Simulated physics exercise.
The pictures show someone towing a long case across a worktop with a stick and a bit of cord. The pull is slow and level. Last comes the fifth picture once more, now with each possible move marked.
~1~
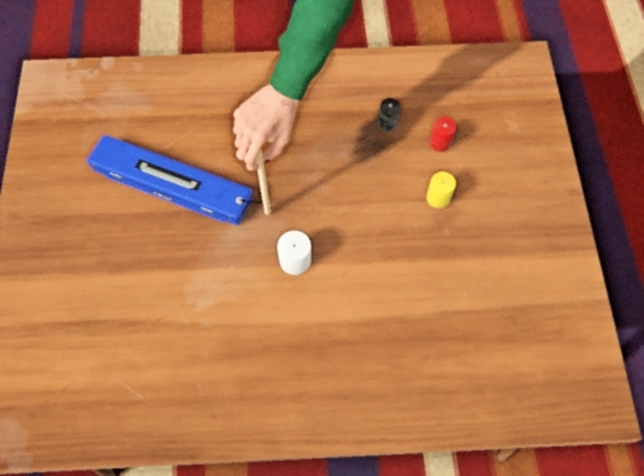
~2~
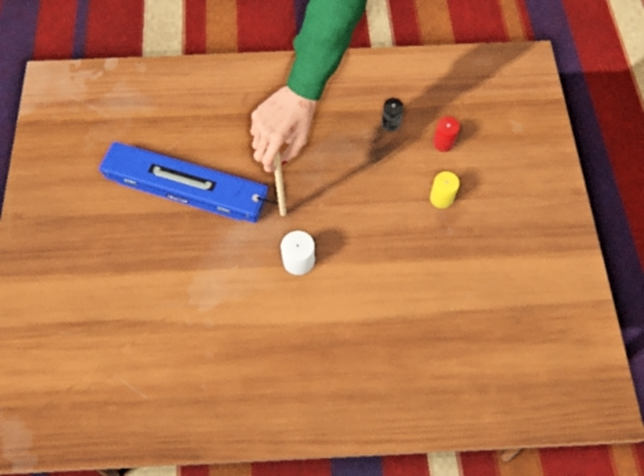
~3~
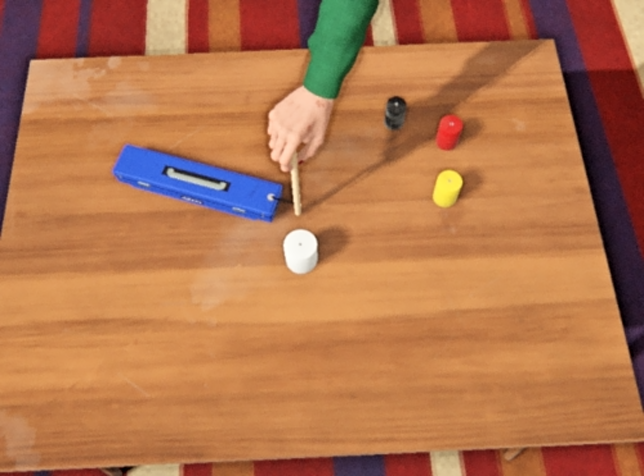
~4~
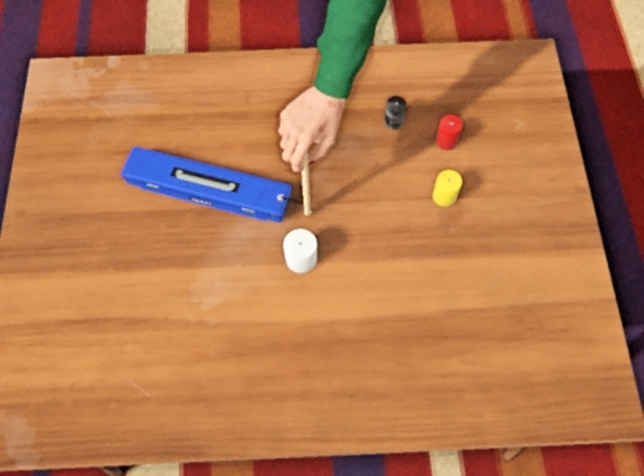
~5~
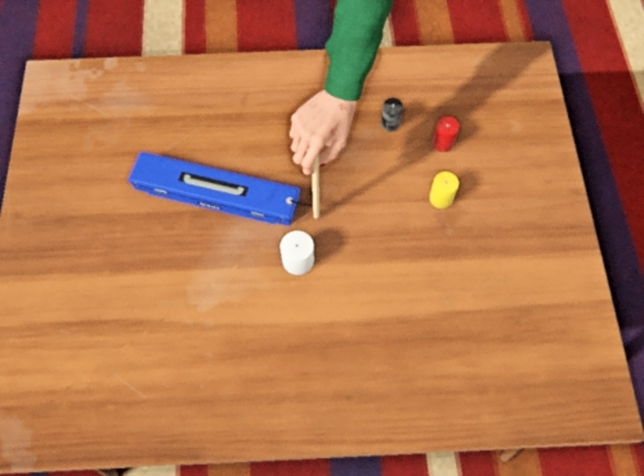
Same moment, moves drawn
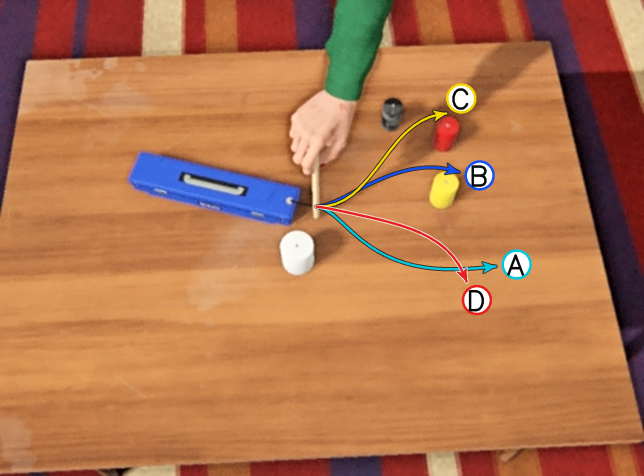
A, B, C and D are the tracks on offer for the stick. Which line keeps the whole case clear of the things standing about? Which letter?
D.
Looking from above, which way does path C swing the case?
It turns anticlockwise.
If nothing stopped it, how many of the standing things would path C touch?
In all, two.
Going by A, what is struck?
It meets the white tin.
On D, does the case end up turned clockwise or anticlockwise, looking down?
On that path, clockwise.
On the marked copy, A from (316, 207) via (395, 260) to (496, 266); B from (316, 207) via (385, 177) to (459, 172); C from (316, 207) via (386, 156) to (447, 113); D from (316, 207) via (402, 226) to (467, 282).
With D. Early on, foot of the stick (378, 220), middle of the case (273, 197).
Further on, foot of the stick (436, 242), middle of the case (330, 212).
At the end, foot of the stick (467, 285), middle of the case (369, 231); nothing has been touched.
As for the rest, A meets the white tin; B meets the yellow candle; C meets the red candle and black candle.
